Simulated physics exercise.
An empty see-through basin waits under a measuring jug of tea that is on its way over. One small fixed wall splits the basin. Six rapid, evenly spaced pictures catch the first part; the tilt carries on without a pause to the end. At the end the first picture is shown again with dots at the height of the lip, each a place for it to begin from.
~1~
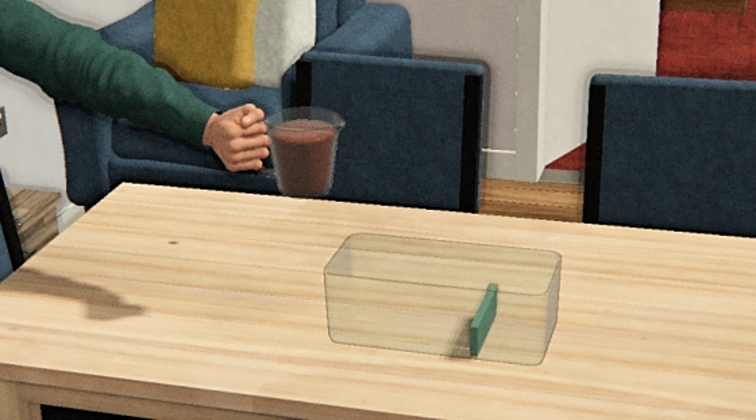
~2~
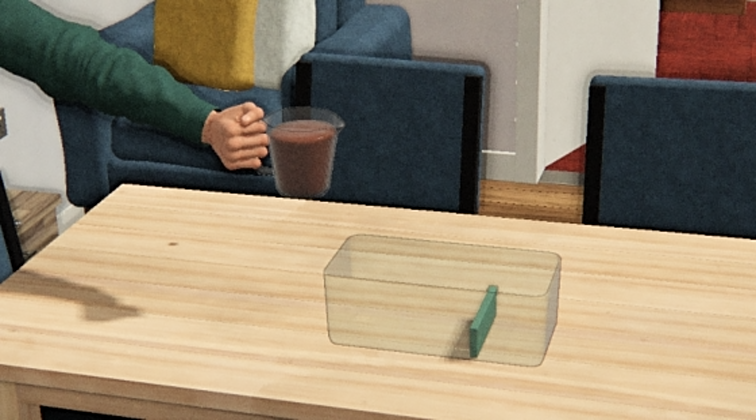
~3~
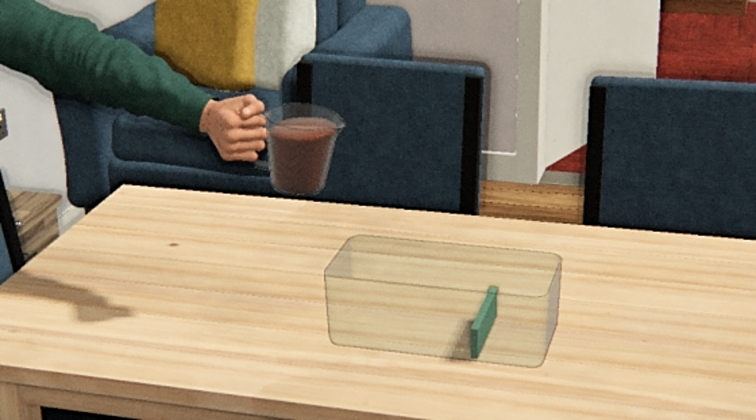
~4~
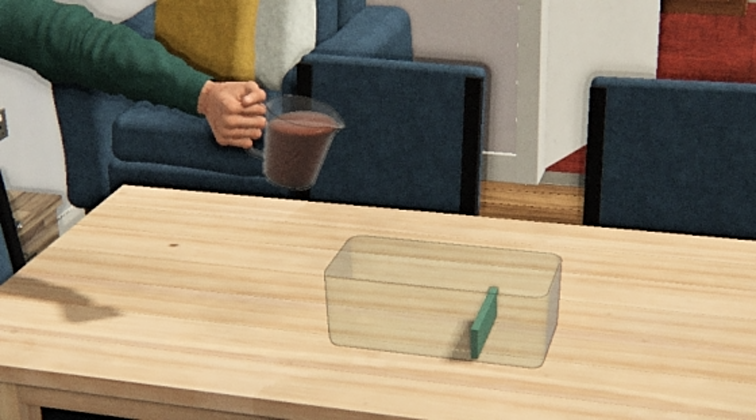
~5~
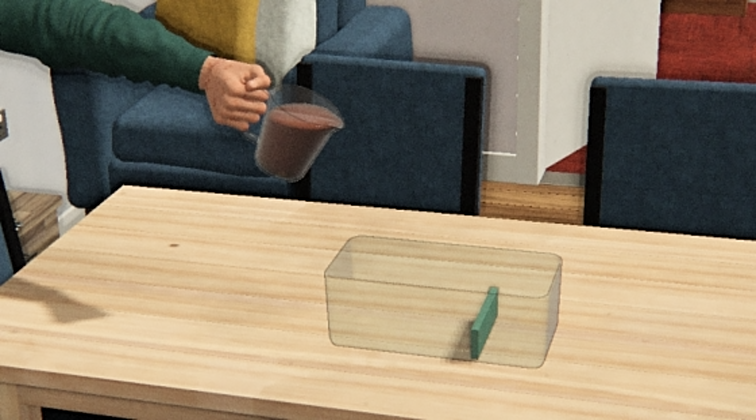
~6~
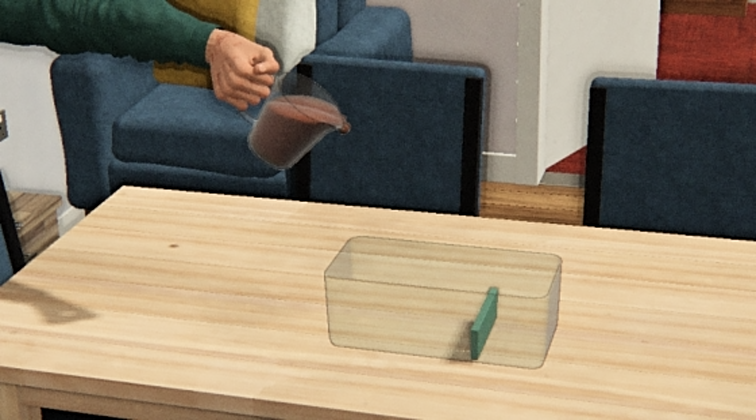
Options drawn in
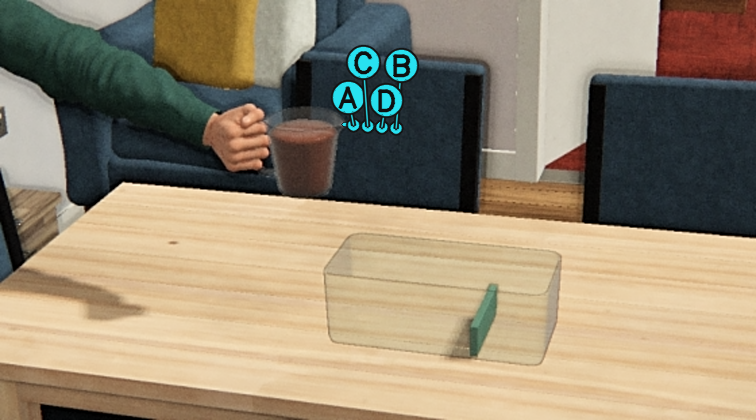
A hand in a green sleeve holds a clear measuring jug of reddish-brown tea upright above a wooden table, where an empty see-through basin with a green upright piece inside sits to the right. The hand gradually tilts the jug rightward, and the tea reaches the spout, just beginning to cross the lip.
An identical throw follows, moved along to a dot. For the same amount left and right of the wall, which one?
Go for B.
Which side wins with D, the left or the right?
The left side.
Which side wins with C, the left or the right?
More ends on the left.
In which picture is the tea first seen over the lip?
In picture 6.
In cyan, A at (353, 125); B at (396, 128); C at (367, 126); D at (381, 127).
With A, about 86 % ends left of the wall and 7 % right of it; 7 % is lost outside.
With B, about 51 % ends left of the wall and 44 % right of it; 5 % is lost outside.
With C, about 88 % ends left of the wall and 5 % right of it; 7 % is lost outside.
With D, about 84 % ends left of the wall and 10 % right of it; 6 % is lost outside.
